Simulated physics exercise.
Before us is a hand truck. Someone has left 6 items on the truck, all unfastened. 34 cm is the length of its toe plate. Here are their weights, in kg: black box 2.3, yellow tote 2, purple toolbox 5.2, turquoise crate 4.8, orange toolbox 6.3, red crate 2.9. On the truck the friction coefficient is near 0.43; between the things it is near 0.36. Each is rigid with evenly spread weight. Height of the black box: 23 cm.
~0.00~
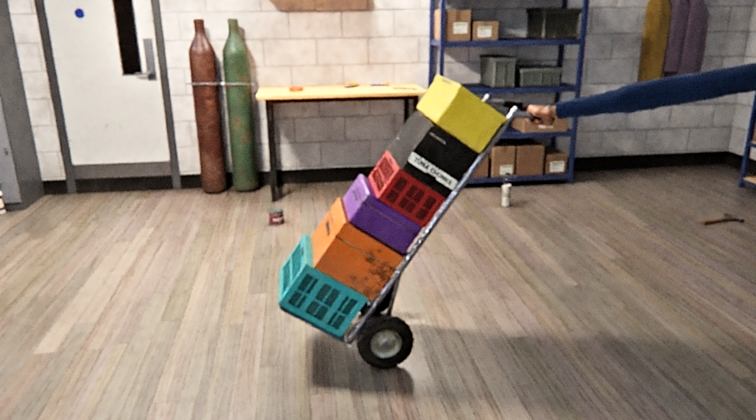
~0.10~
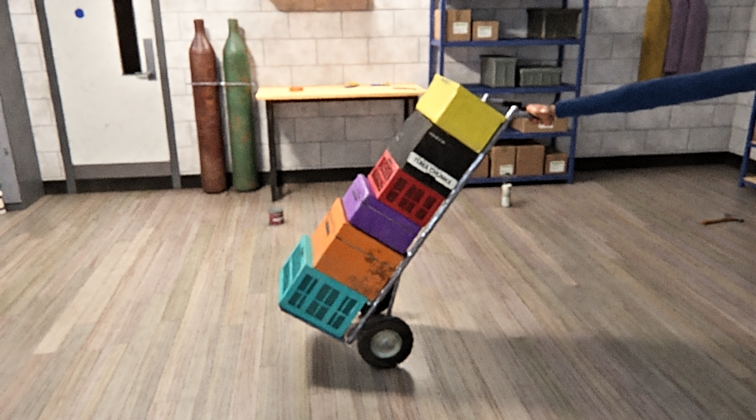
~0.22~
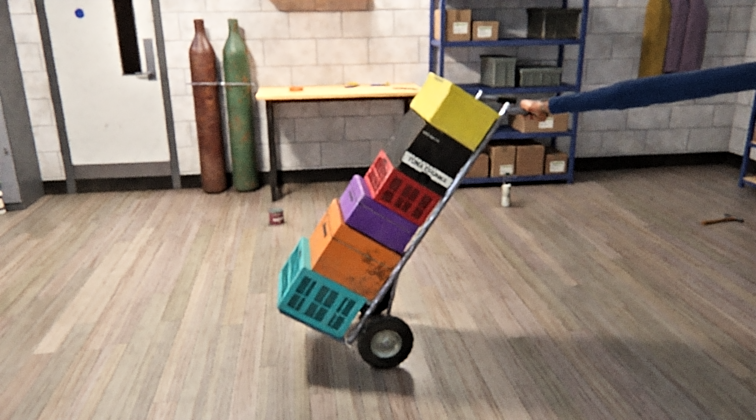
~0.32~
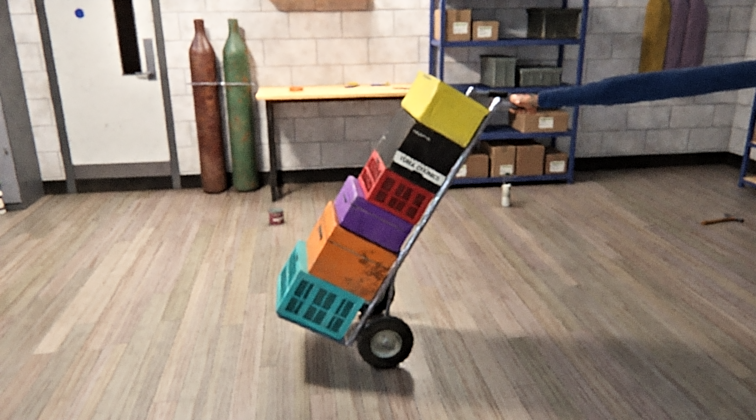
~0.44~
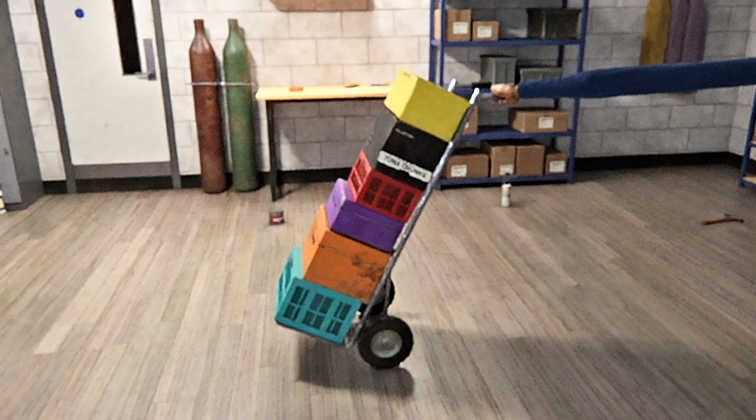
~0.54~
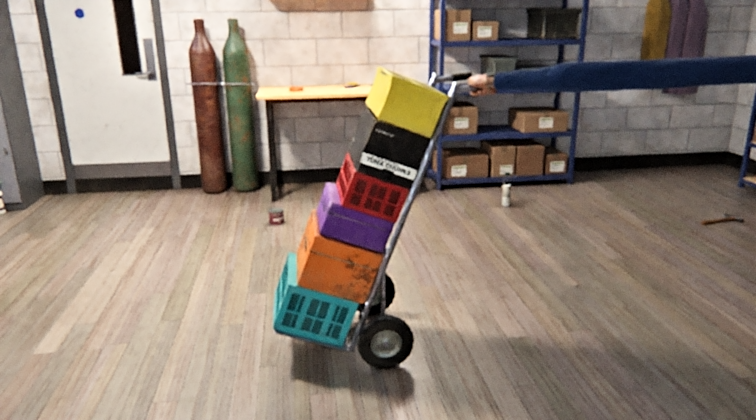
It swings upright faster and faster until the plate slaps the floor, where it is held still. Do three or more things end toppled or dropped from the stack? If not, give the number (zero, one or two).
Casualty count: A pair of pieces.
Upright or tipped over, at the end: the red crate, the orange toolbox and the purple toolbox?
Here's how it ends: The red crate never goes down, the orange toolbox never goes down, and the purple toolbox never goes down.
After 0.94 s, truck upright; yellow tote slid 12 cm near (286, 109); black box slid 9 cm near (297, 157); red crate slid 6 cm.
After 1.24 s, truck upright; yellow tote tipped 30° from how it sat near (232, 120); black box tipped 30° from how it sat near (271, 154); red crate slid 7 cm.
After 1.54 s, truck upright; black box and yellow tote now dropped from the stack; red crate slid 7 cm; purple toolbox slid 3 cm.
After 1.84 s, truck upright; red crate slid 7 cm; purple toolbox slid 3 cm.
At rest (3.2 s), dropped from the stack, black box and yellow tote; the other 4 in place, give or take 10 cm. In the last view, black box near (240, 326), yellow tote near (127, 338).
